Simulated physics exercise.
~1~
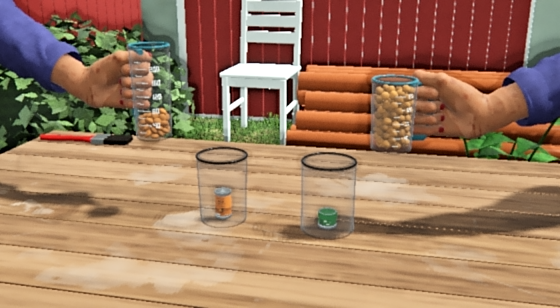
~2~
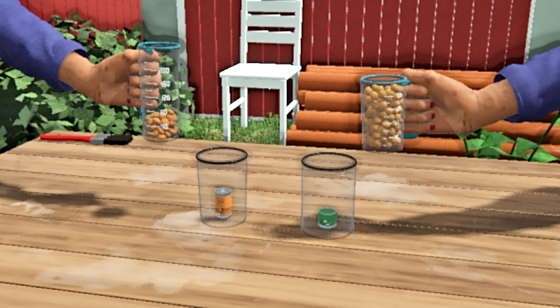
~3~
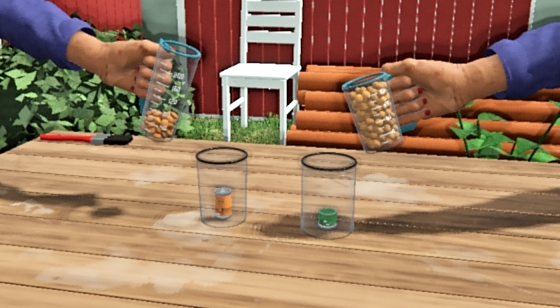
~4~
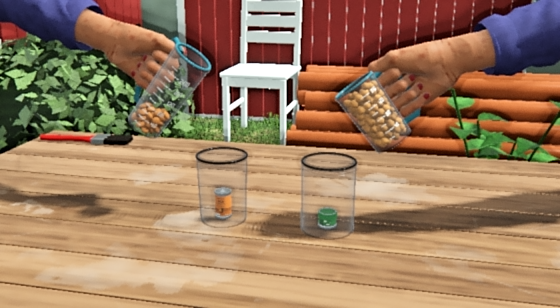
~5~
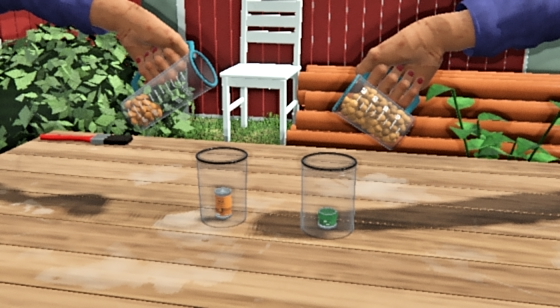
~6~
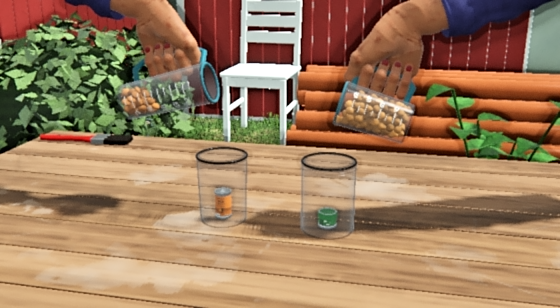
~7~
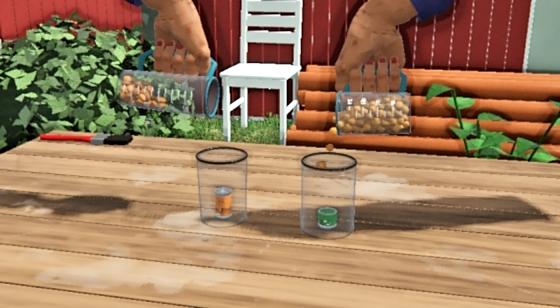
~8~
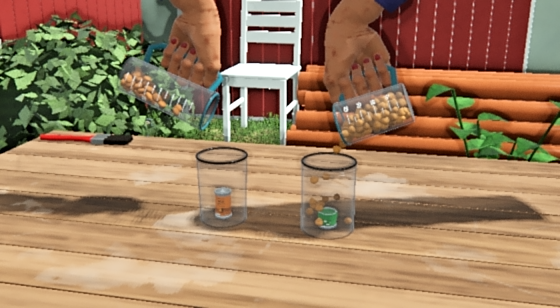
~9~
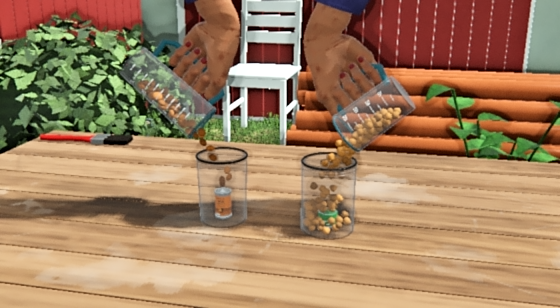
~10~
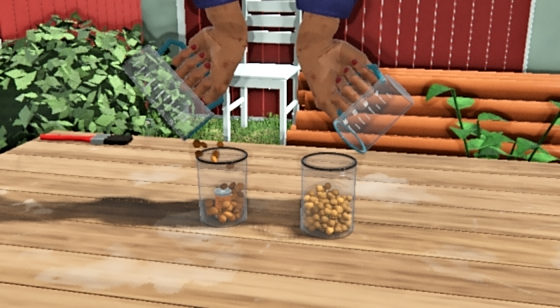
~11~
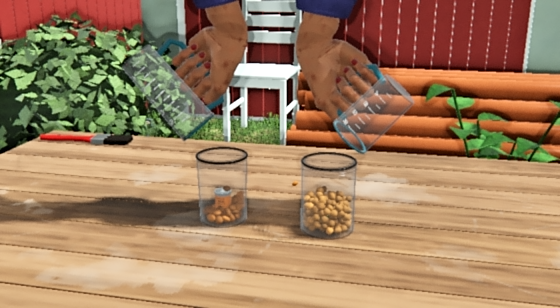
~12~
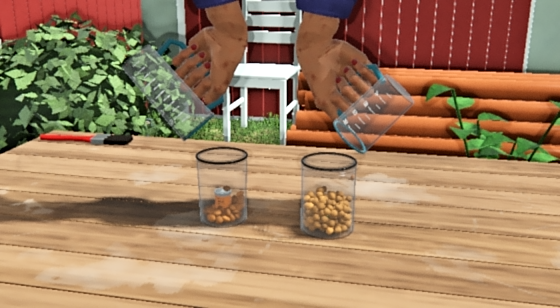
Outdoor wooden table, two hands tipping cups of small round pieces into clear containers, burying the green object, orange one still showing.
